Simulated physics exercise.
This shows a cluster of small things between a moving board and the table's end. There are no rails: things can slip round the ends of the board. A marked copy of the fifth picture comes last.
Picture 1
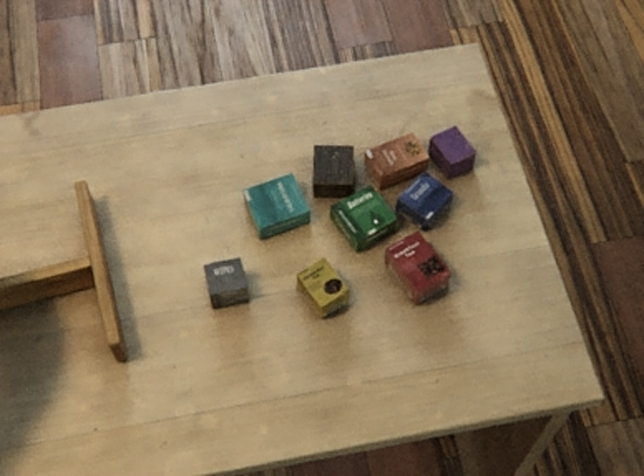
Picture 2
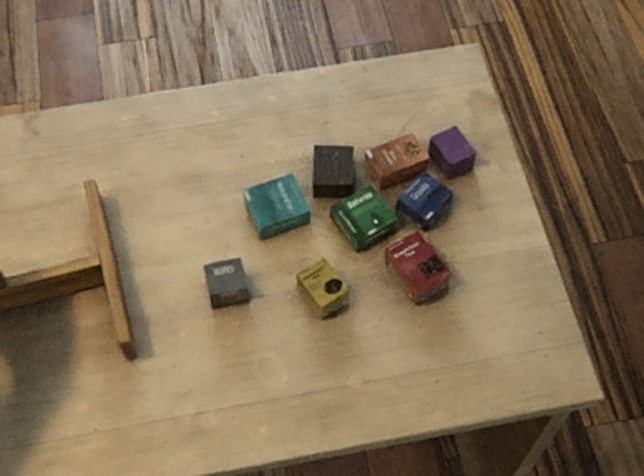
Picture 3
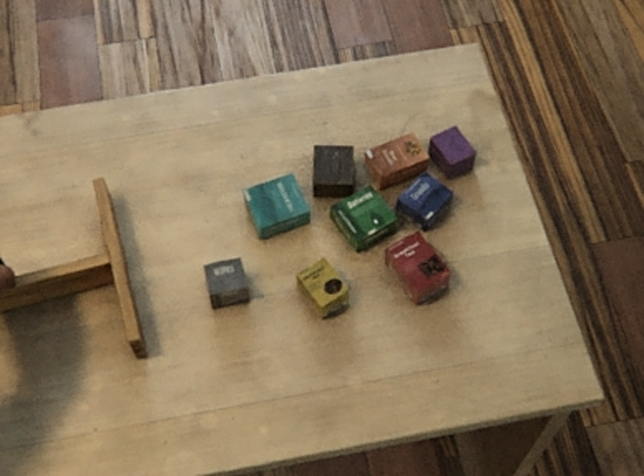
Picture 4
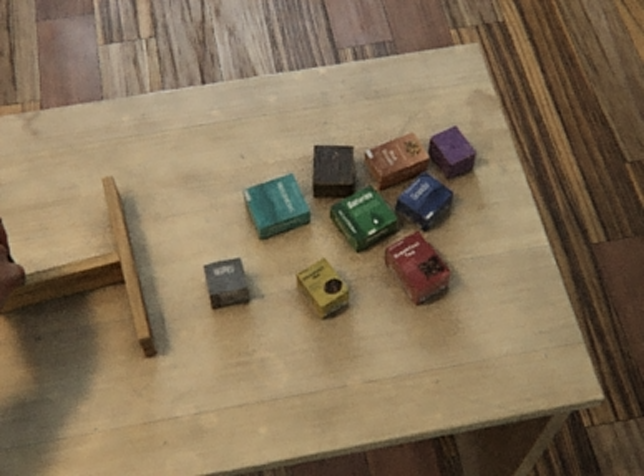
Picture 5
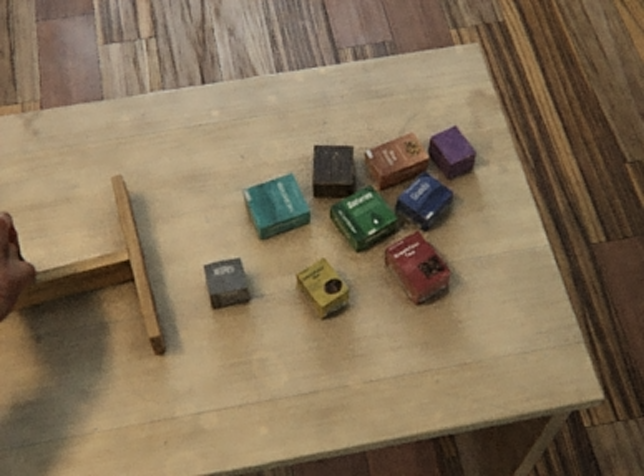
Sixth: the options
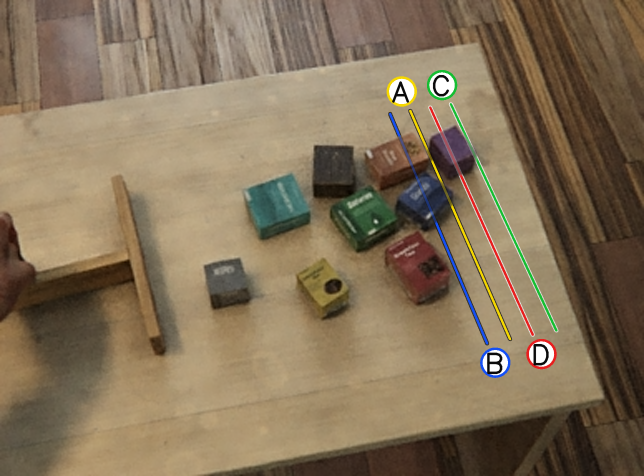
A hand came into view at the left, behind a wooden board that slid a short way right across the table toward a cluster of small coloured boxes, which all stayed still.
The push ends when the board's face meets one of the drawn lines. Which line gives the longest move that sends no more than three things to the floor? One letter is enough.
The farthest such stop is A.
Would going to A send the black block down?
No.
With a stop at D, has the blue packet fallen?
By then, yes.
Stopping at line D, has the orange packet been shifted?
Yes.
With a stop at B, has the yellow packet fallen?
No.
On the marked copy, A at (457, 217); B at (435, 221); C at (500, 209); D at (478, 213).
Following A. Soon after the start, board (252, 232); yellow packet (333, 288); grey box (289, 271).
Later, board (366, 212); purple block (509, 135); blue packet (487, 189).
In the end, board (456, 197); purple block over the edge; orange packet over the edge; three fallen.
As for the rest, B is within the limit but short; C drops five; D drops five.
